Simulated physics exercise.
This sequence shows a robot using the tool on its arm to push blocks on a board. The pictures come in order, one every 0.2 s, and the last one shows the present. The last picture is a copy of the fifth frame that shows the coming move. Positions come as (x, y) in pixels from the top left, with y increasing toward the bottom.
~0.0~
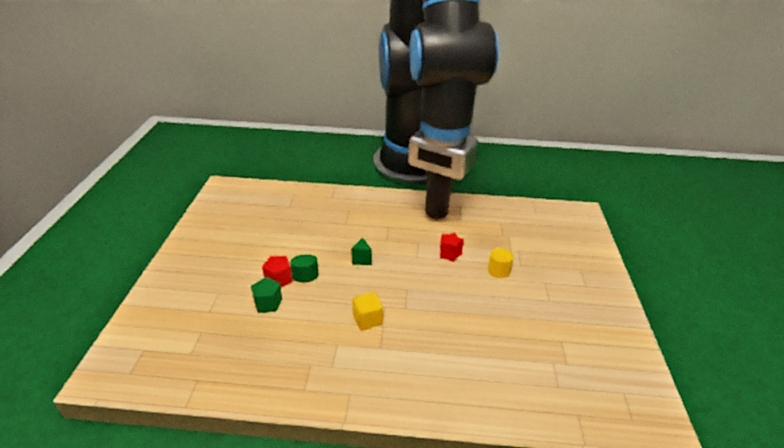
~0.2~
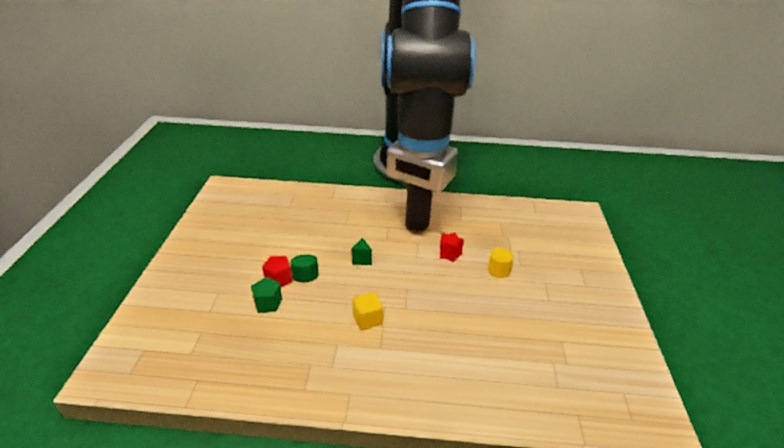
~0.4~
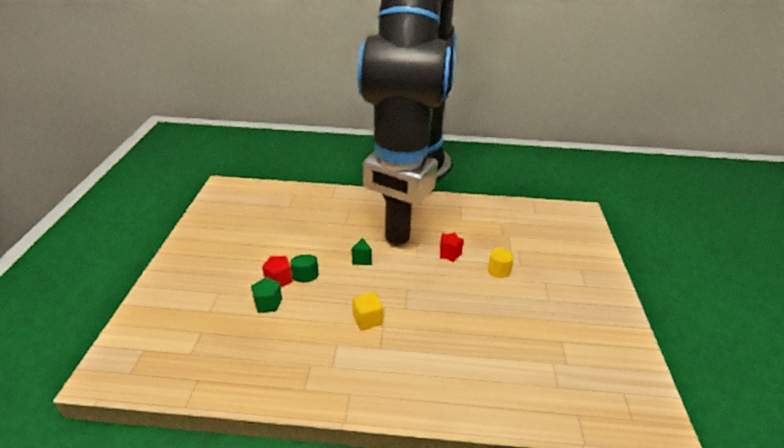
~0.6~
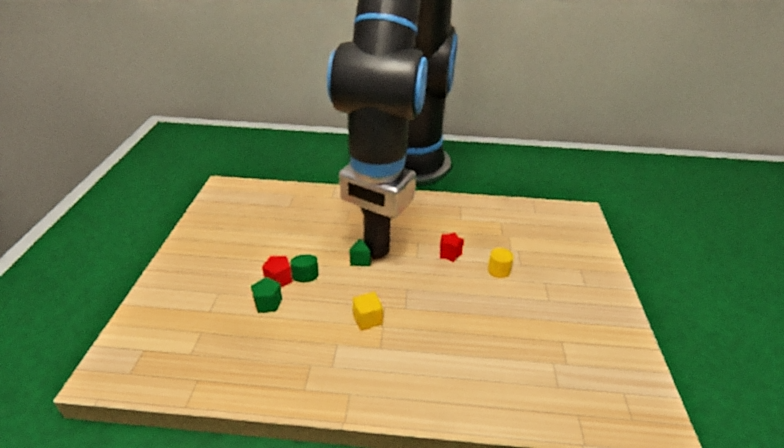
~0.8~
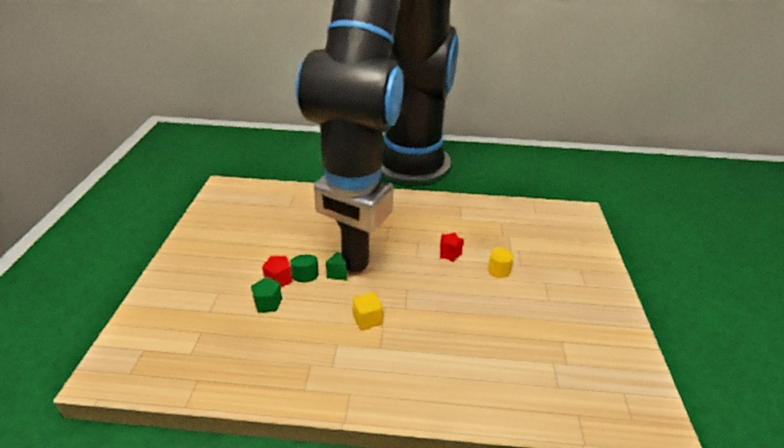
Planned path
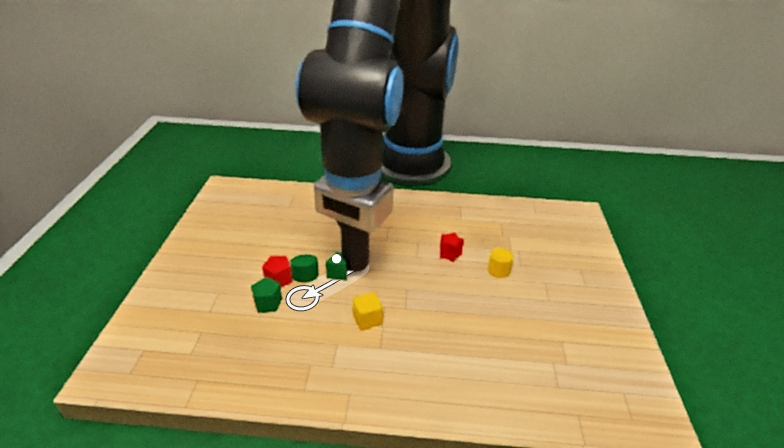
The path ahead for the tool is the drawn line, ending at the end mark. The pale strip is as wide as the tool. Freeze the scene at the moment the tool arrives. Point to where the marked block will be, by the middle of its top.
Around pixel (279, 290).
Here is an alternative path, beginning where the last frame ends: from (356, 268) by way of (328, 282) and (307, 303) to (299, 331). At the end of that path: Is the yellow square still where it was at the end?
Yes, it checks out.
Path on the board, from (356, 268) via (331, 283), ending at (303, 298); the dot is on the green triangular block.
On the path given first. Halfway along, tool (329, 279); green triangular block (308, 274).
At the end, tool (302, 293); green pentagonal block (256, 289), turned 15° clockwise; green elliptical block in place; green triangular block (279, 290).
